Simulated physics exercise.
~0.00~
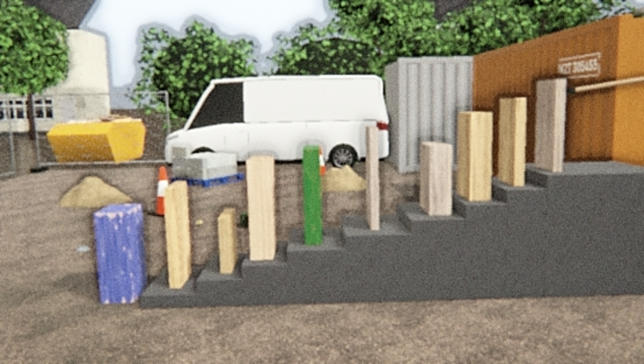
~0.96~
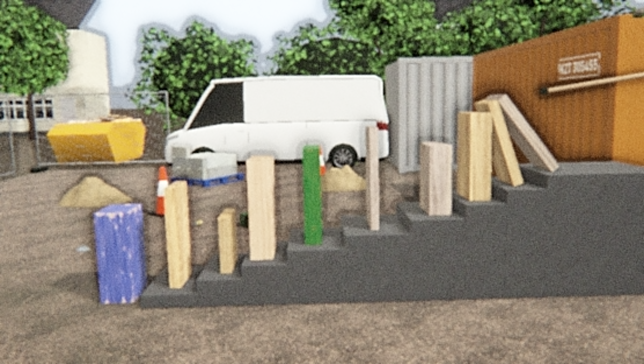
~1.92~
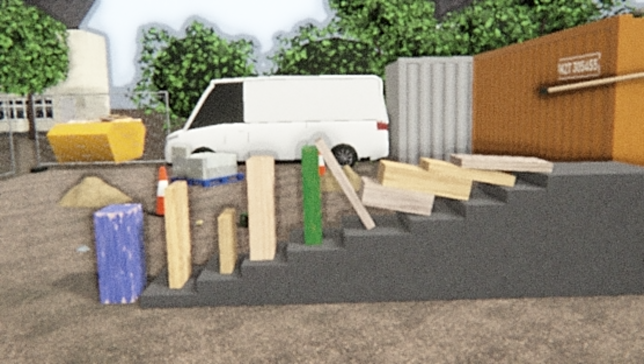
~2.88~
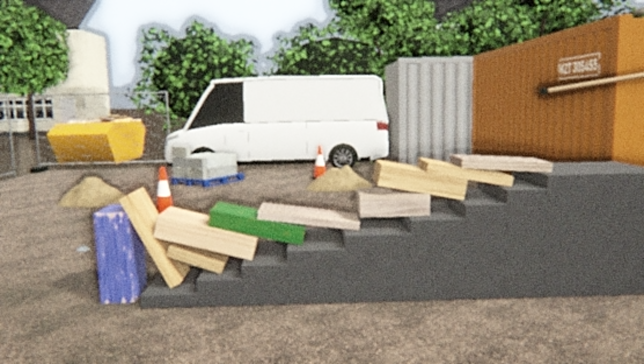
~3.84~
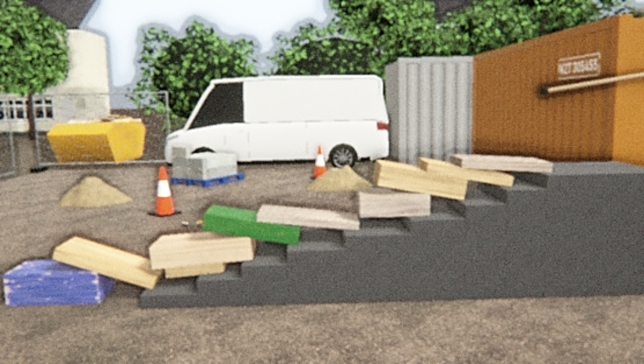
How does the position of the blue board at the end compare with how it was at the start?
At the start the blue board stands upright at the foot of the steps, and by the end it lies on its side on the ground, a little farther left.
